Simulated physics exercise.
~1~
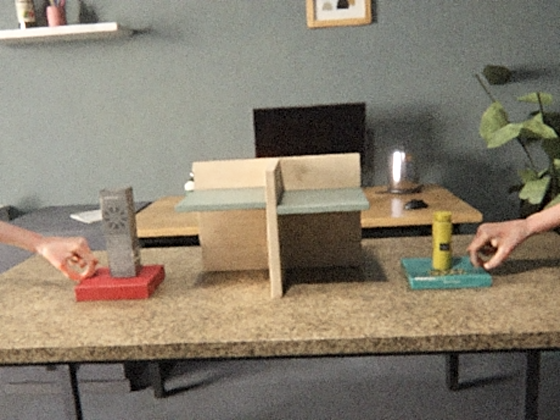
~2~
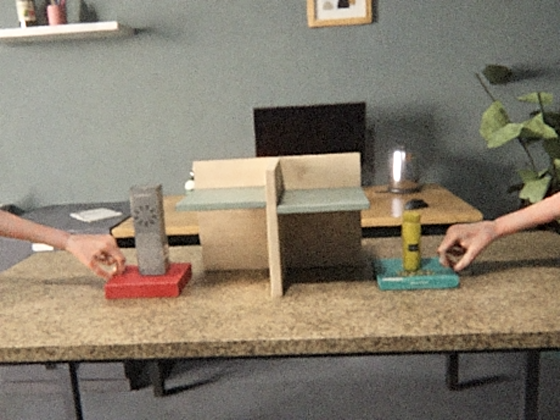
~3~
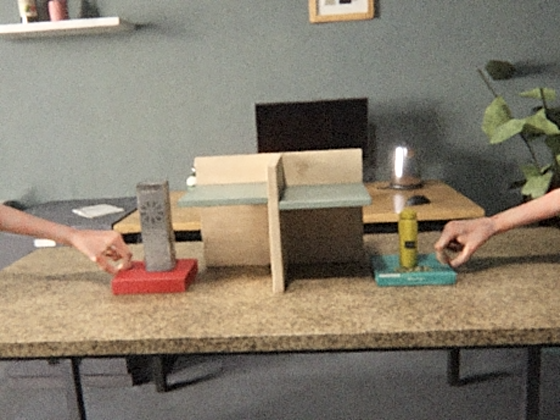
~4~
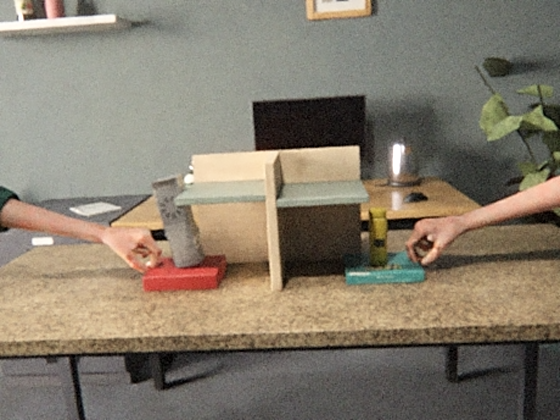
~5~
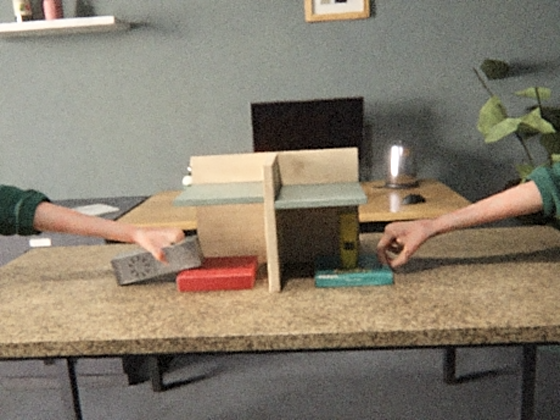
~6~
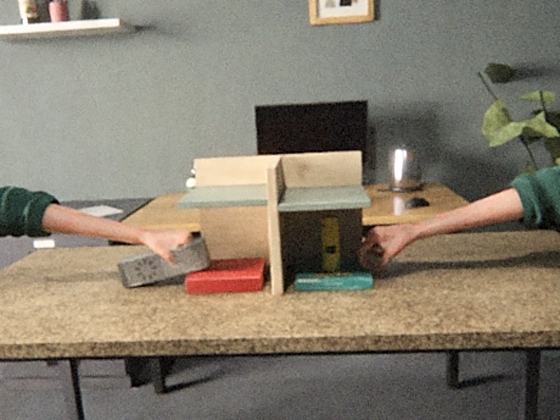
On a speckled tabletop, two hands push trays inward under a shelf, the grey carton toppling outside, the yellow shaker passing beneath upright.
